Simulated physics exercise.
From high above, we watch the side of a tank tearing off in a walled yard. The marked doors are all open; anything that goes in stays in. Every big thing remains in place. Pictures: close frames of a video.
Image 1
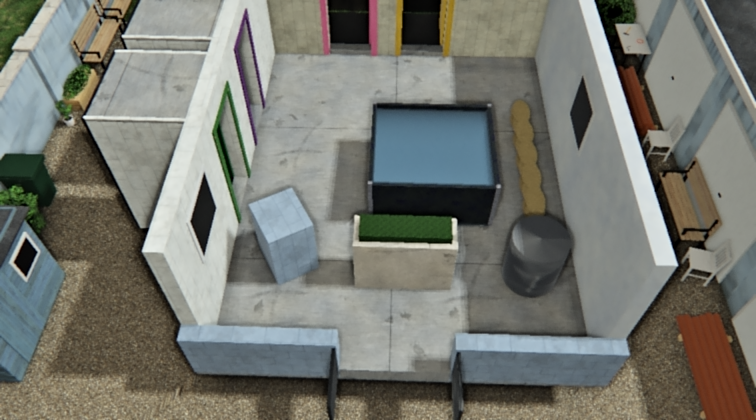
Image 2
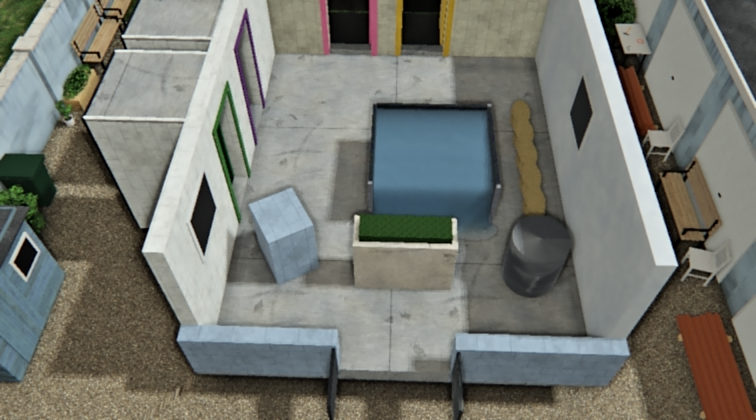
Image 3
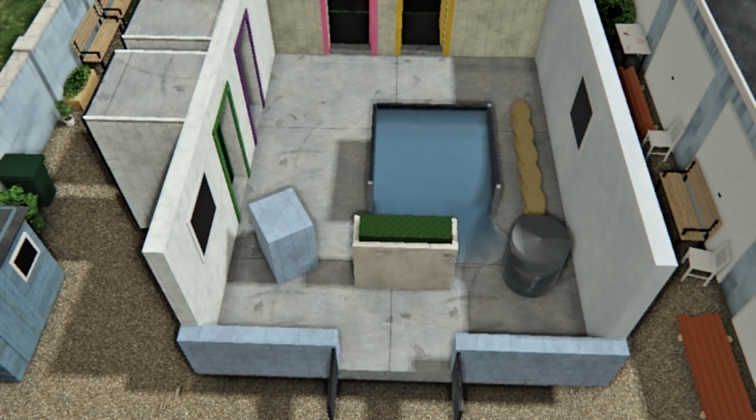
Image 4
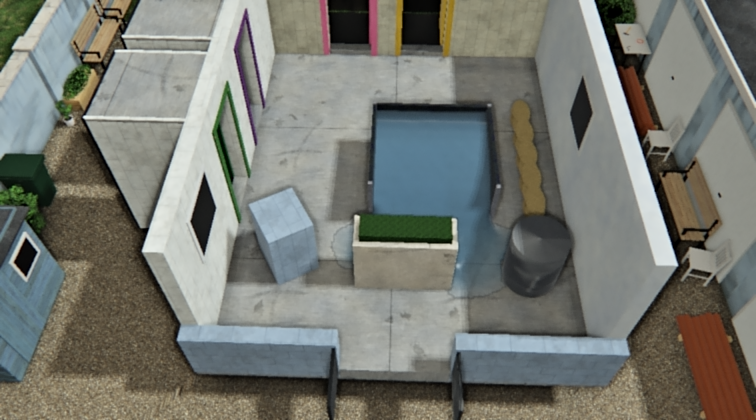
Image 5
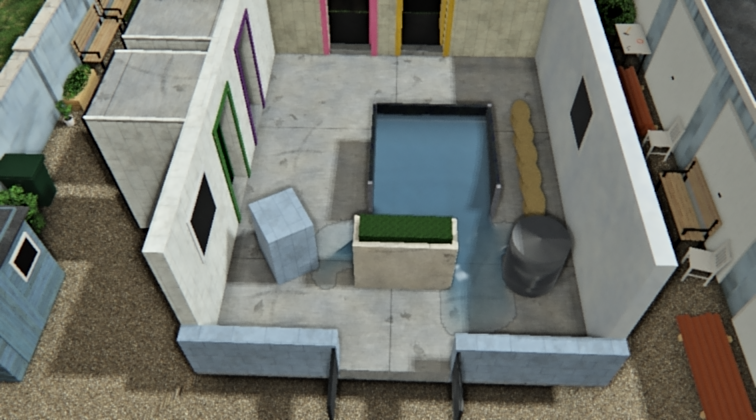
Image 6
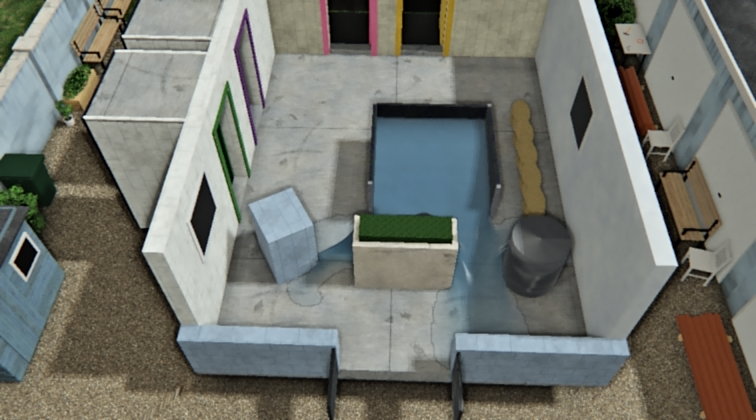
To begin with, blue water sits still in an open, dark-sided tank inside a walled yard seen from above. The tank's near side gives way and water pours out behind the hedge-topped planter, then spreads around both its ends, reaching the pale block at left and the dark barrel at right.
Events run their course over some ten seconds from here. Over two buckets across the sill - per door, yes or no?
Yellow door no, pink door no, green door yes, purple door no.
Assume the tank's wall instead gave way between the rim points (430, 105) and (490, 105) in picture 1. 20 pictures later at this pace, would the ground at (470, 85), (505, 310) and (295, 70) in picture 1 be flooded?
Submerged, unwetted, submerged.
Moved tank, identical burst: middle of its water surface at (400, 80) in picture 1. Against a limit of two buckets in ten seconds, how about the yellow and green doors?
Yellow: Within the limit; green: Over the limit.
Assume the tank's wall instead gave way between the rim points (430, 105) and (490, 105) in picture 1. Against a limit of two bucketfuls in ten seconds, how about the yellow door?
Lab note - yellow door breaks the limit.
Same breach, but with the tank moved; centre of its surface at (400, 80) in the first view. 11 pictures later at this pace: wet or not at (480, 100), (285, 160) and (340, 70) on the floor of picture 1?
Check in sequence: Still parched, still parched, still parched.
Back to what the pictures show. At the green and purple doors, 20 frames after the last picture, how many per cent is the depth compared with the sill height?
I reckon it's around 170 and then 60 per cent.
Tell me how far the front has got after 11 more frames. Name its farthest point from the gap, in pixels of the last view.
About at (270, 81).
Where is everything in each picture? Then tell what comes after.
Still water in the open tank at (433, 146), in the first frame.
The front is at (495, 228), out from the gap at (431, 208), in the second frame.
The front is at (504, 248), out from the gap at (431, 211), in the third frame.
The front is at a hidden place, out from the gap at (431, 212), in the fourth frame.
The front is at (318, 278), out from the gap at (431, 213), in the fifth frame.
The front is at a hidden place, out from the gap at (431, 213), in the sixth frame.
A moment on, water covers 30 % of the floor; the yellow door not reached, the pink door not reached, the green door wet at the sill, nothing in, the purple door not reached.
Next, water covers 50 % of the floor; the yellow door not reached, the pink door not reached, the green door over two buckets in, the purple door wet at the sill, nothing in.
Then, water covers 65 % of the floor; the yellow door not reached, the pink door wet at the sill, nothing in, the green door far over two buckets in, the purple door wet at the sill, nothing in.
Later, water covers 90 % of the floor; the yellow door under two buckets in, the pink door wet at the sill, nothing in, the green door far over two buckets in, the purple door wet at the sill, nothing in.
In the end, water covers 95 % of the floor; the yellow door under two buckets in, the pink door under two buckets in, the green door far over two buckets in, the purple door under two buckets in.
